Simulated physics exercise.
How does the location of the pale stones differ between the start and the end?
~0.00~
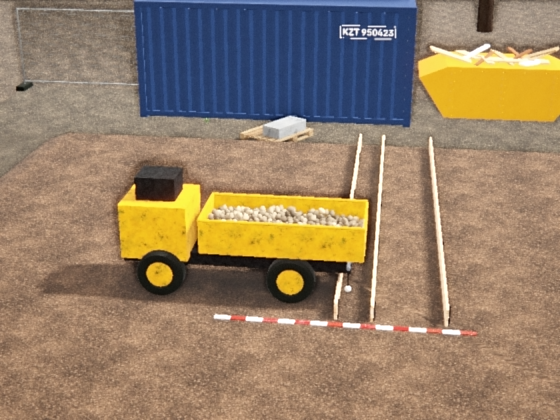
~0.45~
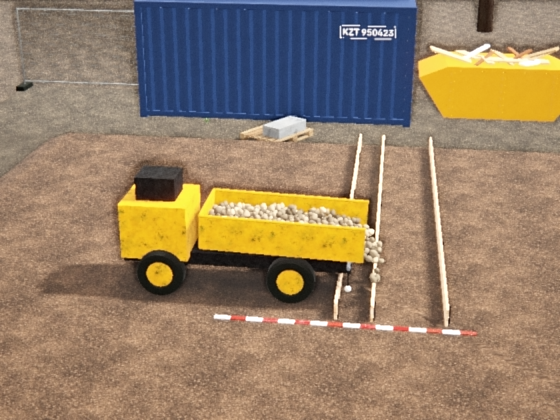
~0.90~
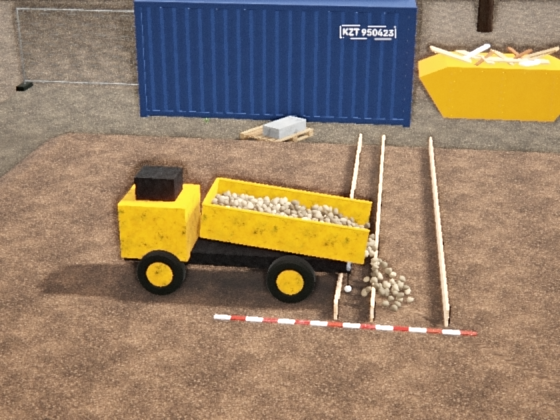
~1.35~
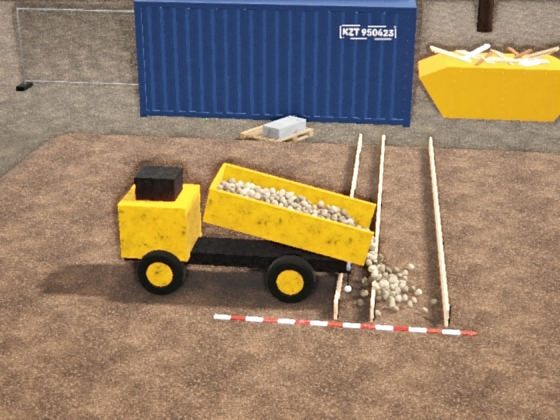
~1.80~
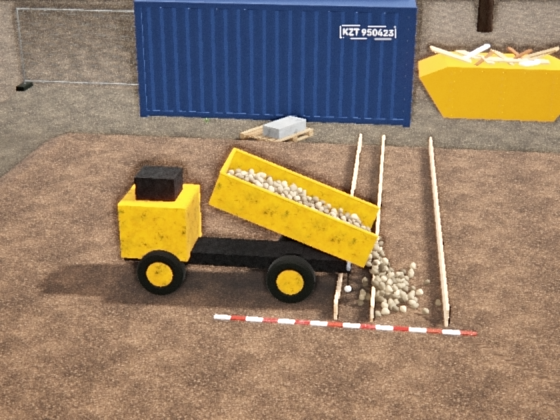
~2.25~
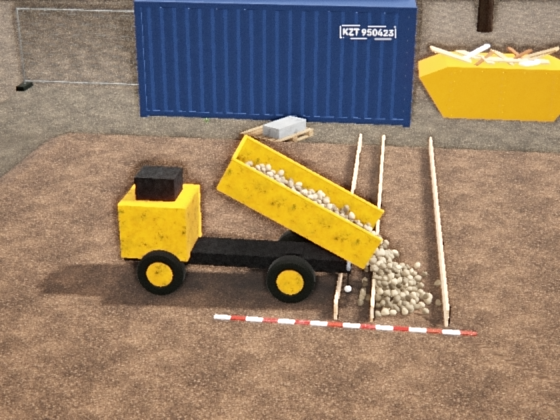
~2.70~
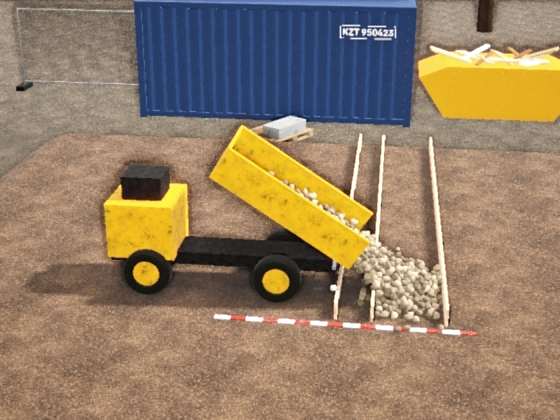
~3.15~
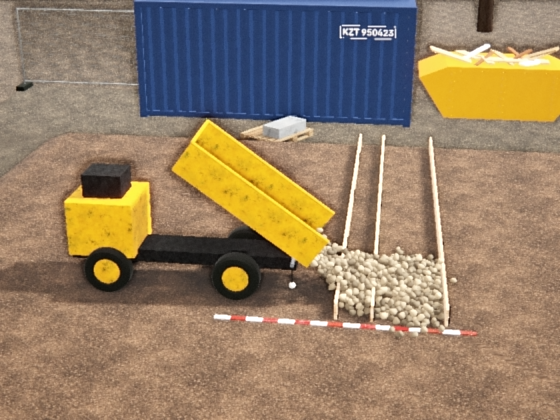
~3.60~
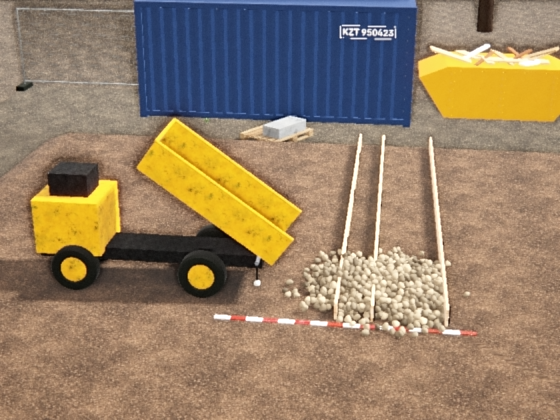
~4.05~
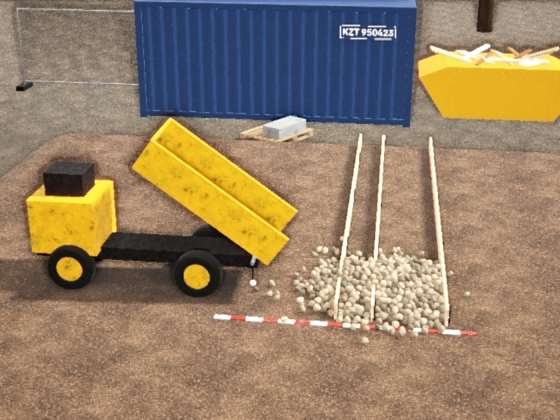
At the start the stones are in the bed of the yellow truck. By the end they lie lower and farther to the right, in a heap on the ground around the wooden planks.
